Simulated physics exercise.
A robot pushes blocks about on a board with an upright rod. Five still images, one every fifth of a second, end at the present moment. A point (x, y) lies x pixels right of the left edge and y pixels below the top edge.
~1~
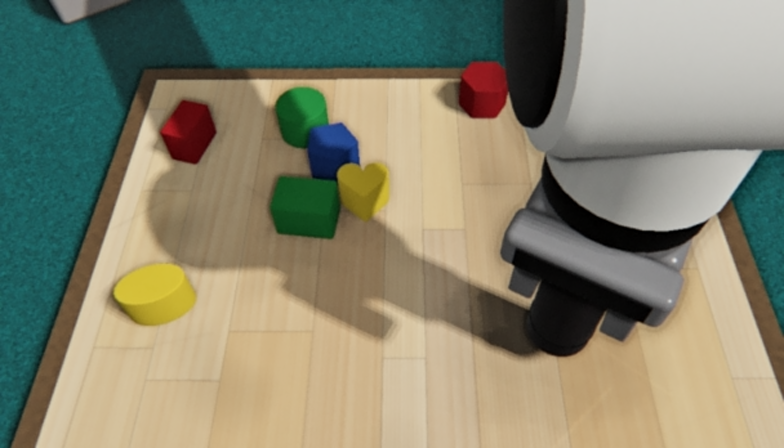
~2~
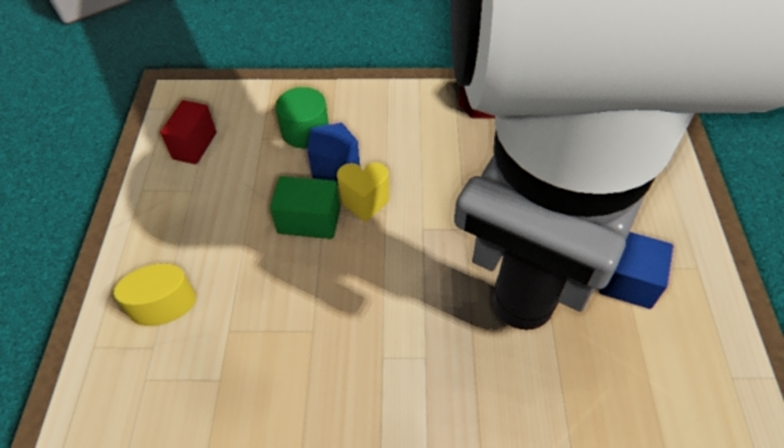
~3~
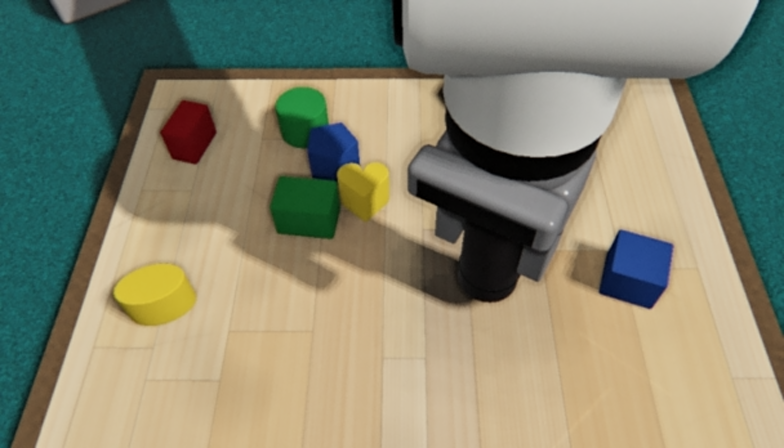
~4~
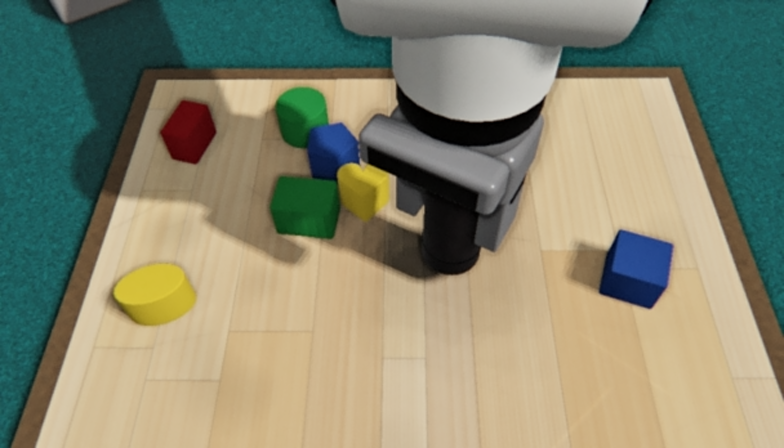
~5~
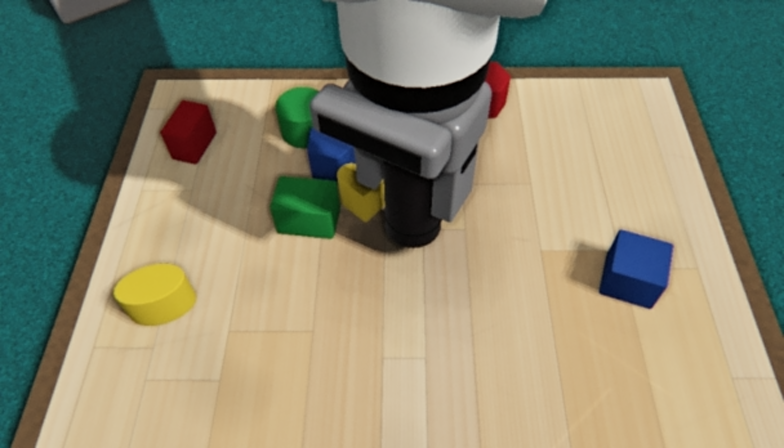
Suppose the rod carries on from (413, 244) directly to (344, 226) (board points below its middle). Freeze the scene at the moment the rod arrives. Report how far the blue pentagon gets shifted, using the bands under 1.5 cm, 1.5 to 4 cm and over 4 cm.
Less than 1.5 cm.
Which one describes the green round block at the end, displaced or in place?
It keeps its spot.
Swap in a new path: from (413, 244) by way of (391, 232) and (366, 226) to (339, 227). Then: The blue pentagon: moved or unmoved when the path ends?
That block gets shifted.
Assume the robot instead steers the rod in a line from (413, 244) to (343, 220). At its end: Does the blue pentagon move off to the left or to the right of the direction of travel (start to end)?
The answer is right.
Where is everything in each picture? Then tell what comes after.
Rod's lower end (557, 329); green round block (300, 103); green rectangular block (303, 194); blue pentagon (331, 140); yellow heart-shaped block (363, 176), in the first picture.
Rod (523, 304); blocks still, in the second picture.
Rod (487, 278); blocks still, in the third picture.
Rod (451, 252); blocks still, in the fourth picture.
Rod (413, 226); green round block (300, 103); green rectangular block (303, 194); blue pentagon (331, 140); yellow heart-shaped block partly hidden, in the fifth picture.
The first path, step by step. Halfway along, rod (375, 216); yellow heart-shaped block (360, 173), turned 15° clockwise.
At the end, rod (341, 208); green round block still; green rectangular block (285, 189); blue pentagon (326, 130); yellow heart-shaped block (345, 164), turned 65° clockwise.
